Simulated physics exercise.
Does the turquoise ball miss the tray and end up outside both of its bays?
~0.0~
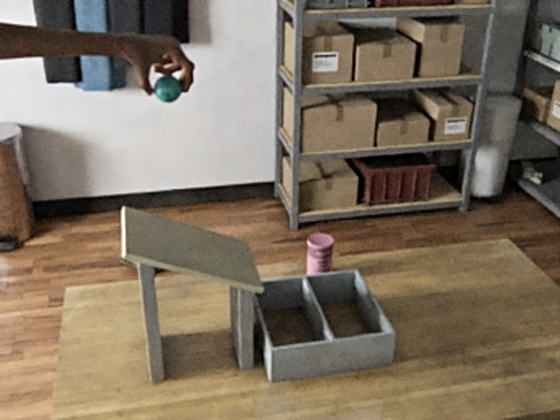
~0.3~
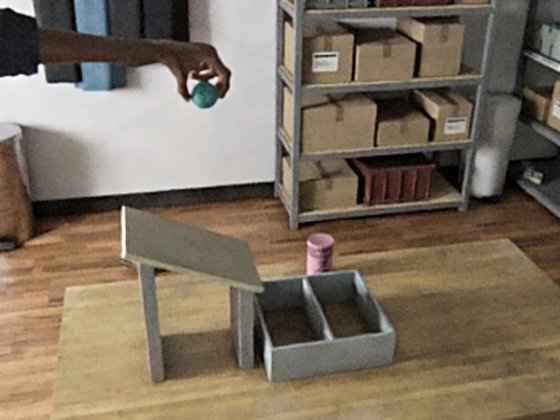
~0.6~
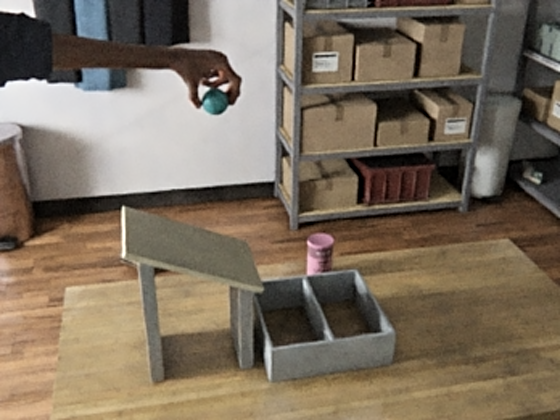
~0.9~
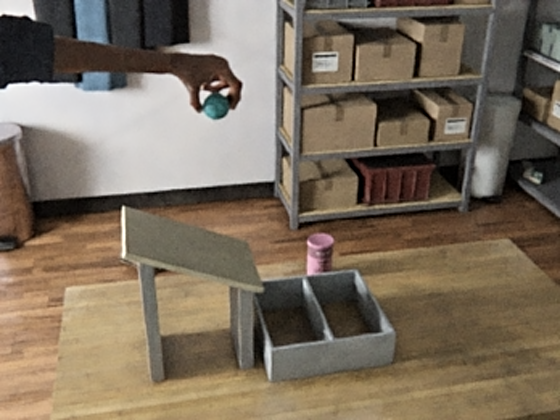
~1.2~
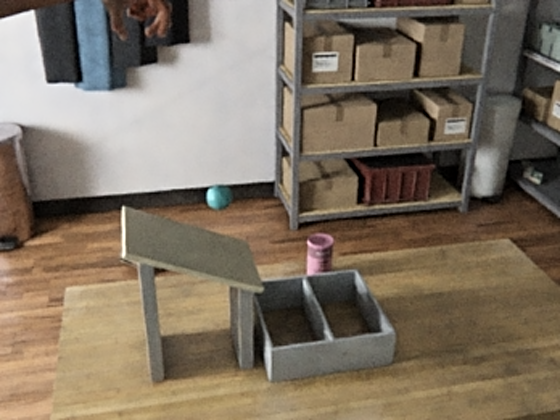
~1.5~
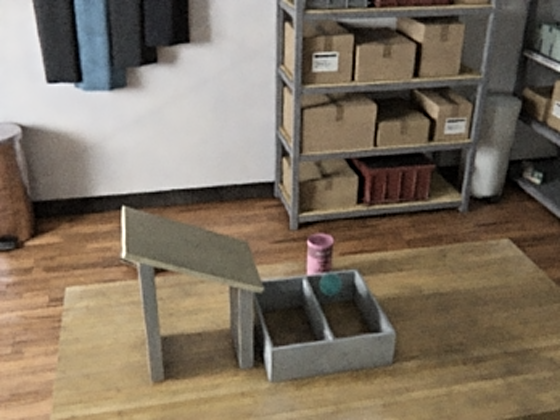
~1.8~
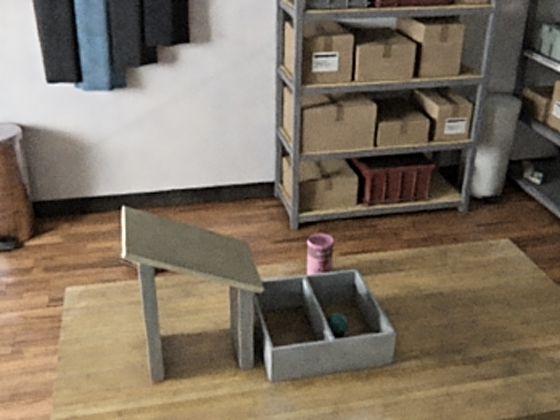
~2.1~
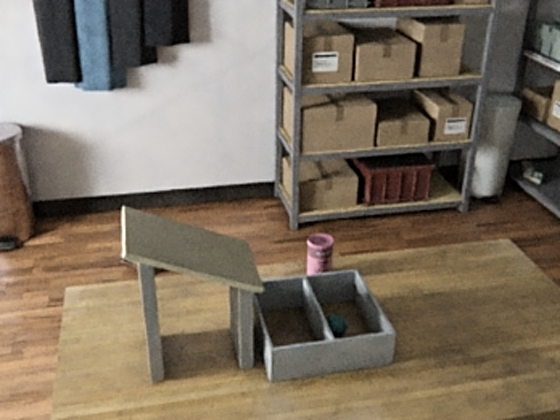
No, the ball does not miss the tray. It comes to rest inside the second bay, the one farther from the sloping board.
